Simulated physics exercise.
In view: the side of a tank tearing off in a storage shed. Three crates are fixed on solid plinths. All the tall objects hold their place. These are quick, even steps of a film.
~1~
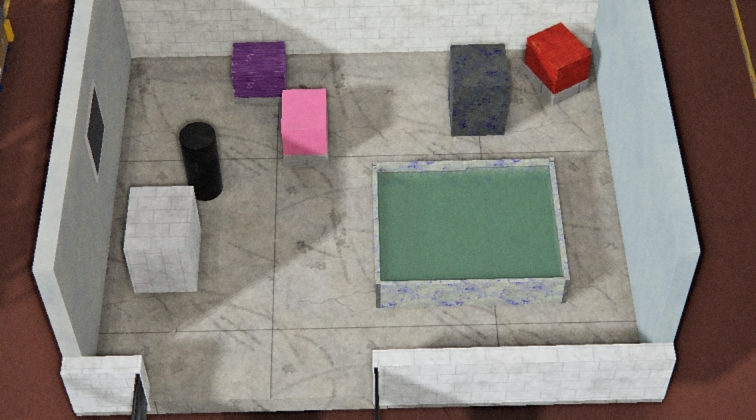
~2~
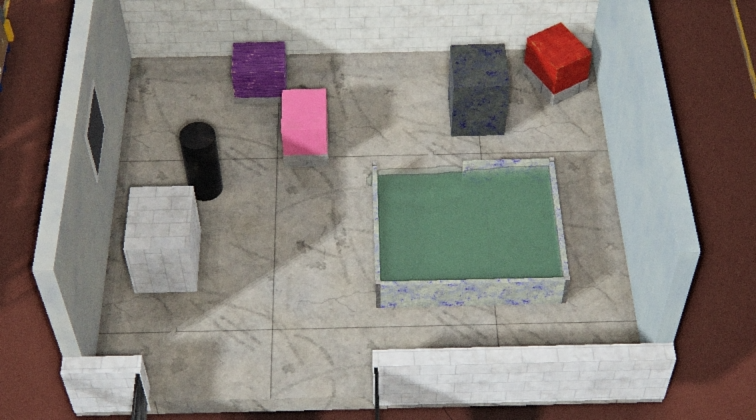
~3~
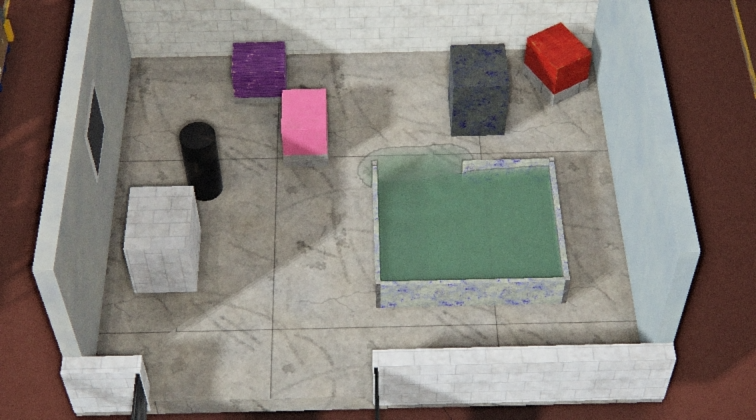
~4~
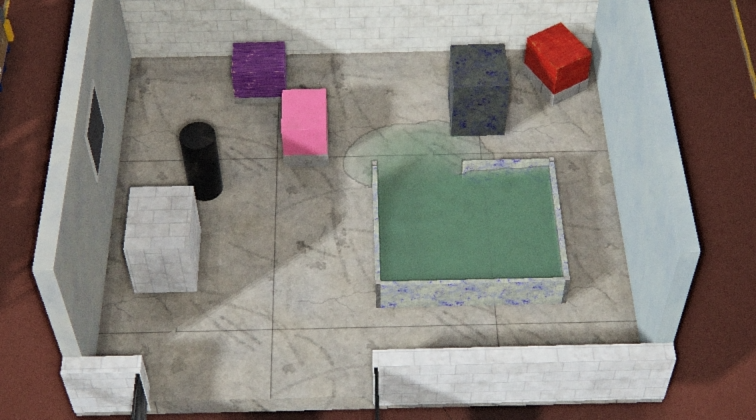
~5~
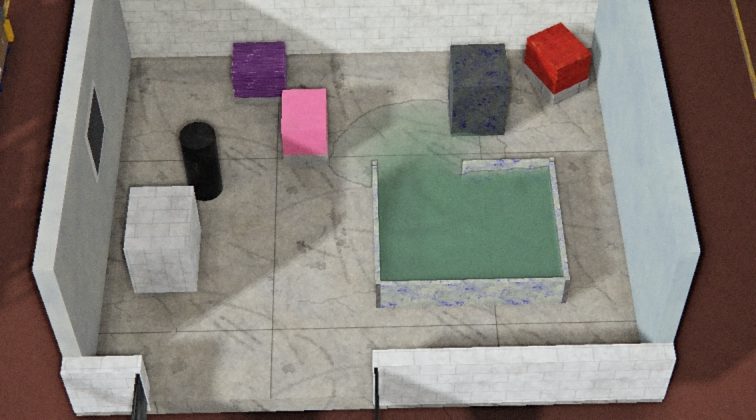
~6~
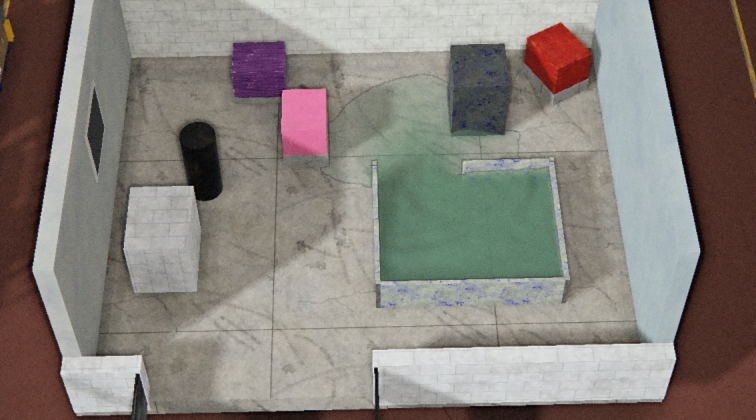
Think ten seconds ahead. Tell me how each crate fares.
The purple crate is soaked; the pink crate keeps dry; the red crate keeps dry.
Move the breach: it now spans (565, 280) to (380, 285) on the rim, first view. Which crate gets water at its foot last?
It is the one in purple.
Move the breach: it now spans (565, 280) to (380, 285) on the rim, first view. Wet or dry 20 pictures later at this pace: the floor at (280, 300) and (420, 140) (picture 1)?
In that order: Awash, not flooded.
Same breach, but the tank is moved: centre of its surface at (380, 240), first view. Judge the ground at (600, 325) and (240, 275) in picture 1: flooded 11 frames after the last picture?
In turn: Not flooded, no water.
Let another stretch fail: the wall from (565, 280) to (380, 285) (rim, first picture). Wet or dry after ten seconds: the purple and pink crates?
In short: Purple remains dry; pink is safe.
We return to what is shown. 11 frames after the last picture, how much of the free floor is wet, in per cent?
About 25 per cent.
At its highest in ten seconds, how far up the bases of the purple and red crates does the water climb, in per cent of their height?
About 180 and 80 per cent.
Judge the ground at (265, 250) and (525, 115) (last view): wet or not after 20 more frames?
One after the other: Not flooded, awash.
A moment on, water covers 20 % of the floor; the purple crate not reached, the pink crate water round its plinth, the red crate not reached.
Next, water covers 25 % of the floor; the purple crate water round its plinth, the pink crate water round its plinth, the red crate water round its plinth.
Then, water covers 35 % of the floor; the purple crate water round its plinth, the pink crate water round its plinth, the red crate water round its plinth.
Later, water covers 60 % of the floor; the purple crate water round its plinth, the pink crate water round its plinth, the red crate water round its plinth.
In the end, water covers 95 % of the floor; the purple crate was topped, the pink crate stayed above the water, the red crate stayed above the water.
